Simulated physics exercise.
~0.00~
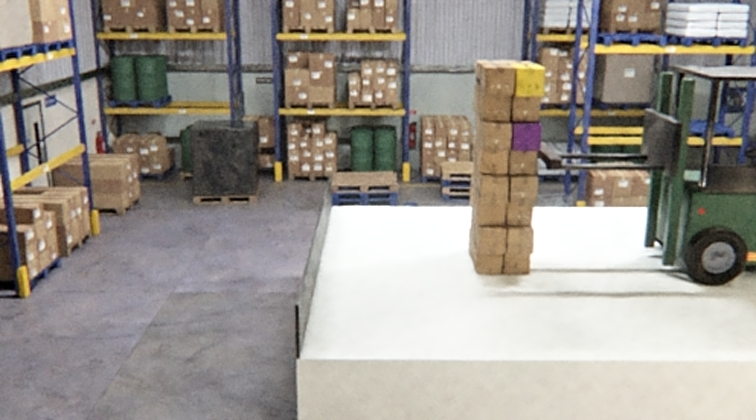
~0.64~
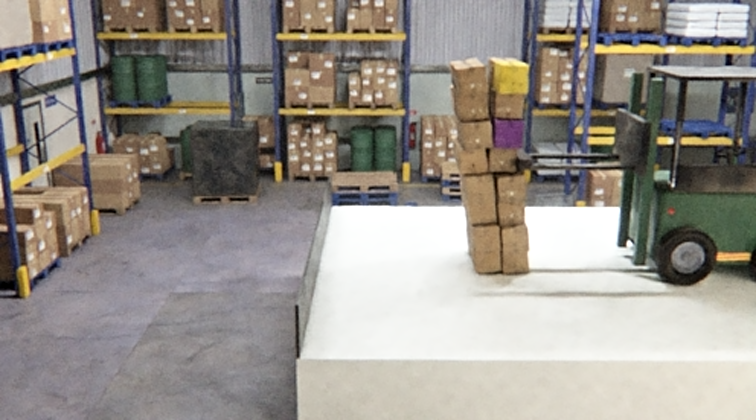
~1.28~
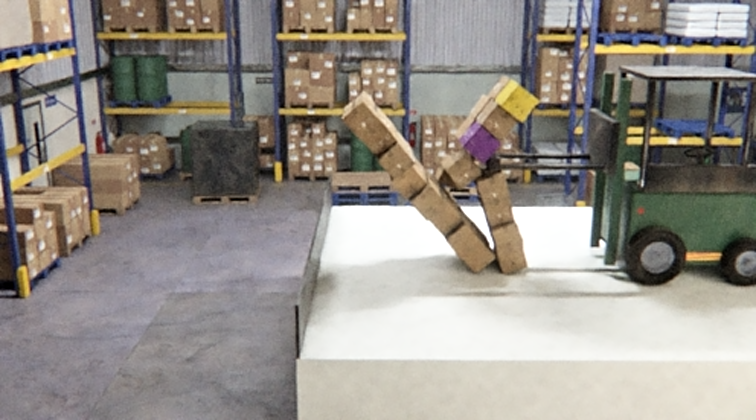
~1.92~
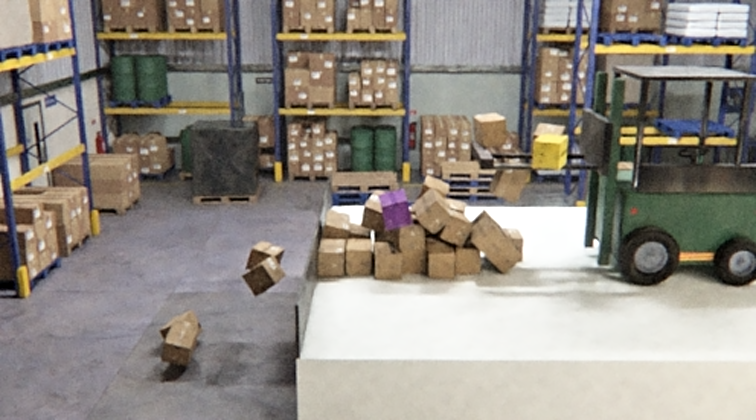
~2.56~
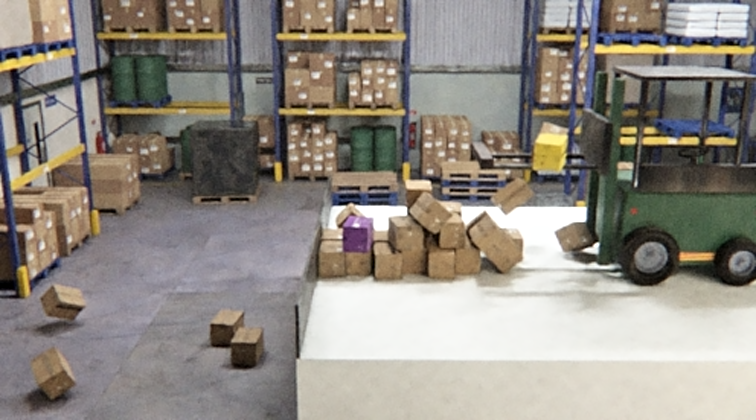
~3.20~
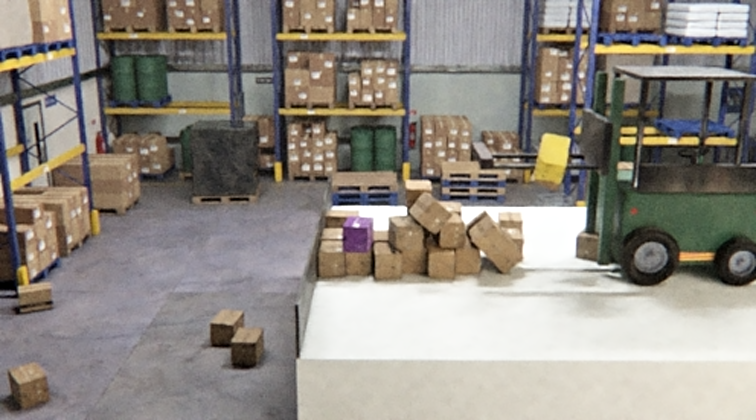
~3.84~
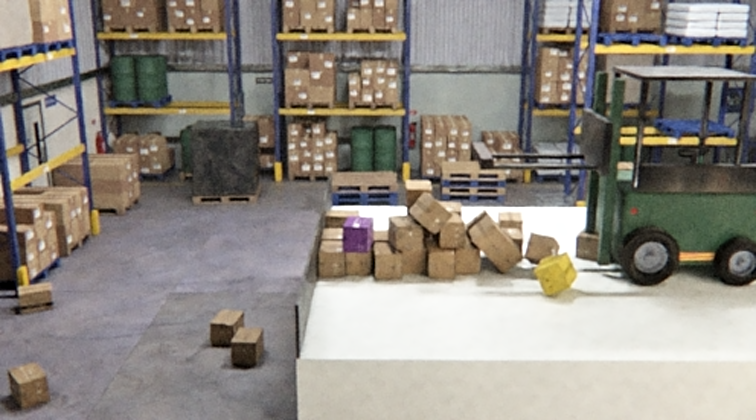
A green forklift topples stacked cartons leftward, some fall over the edge, and yellow drops last.
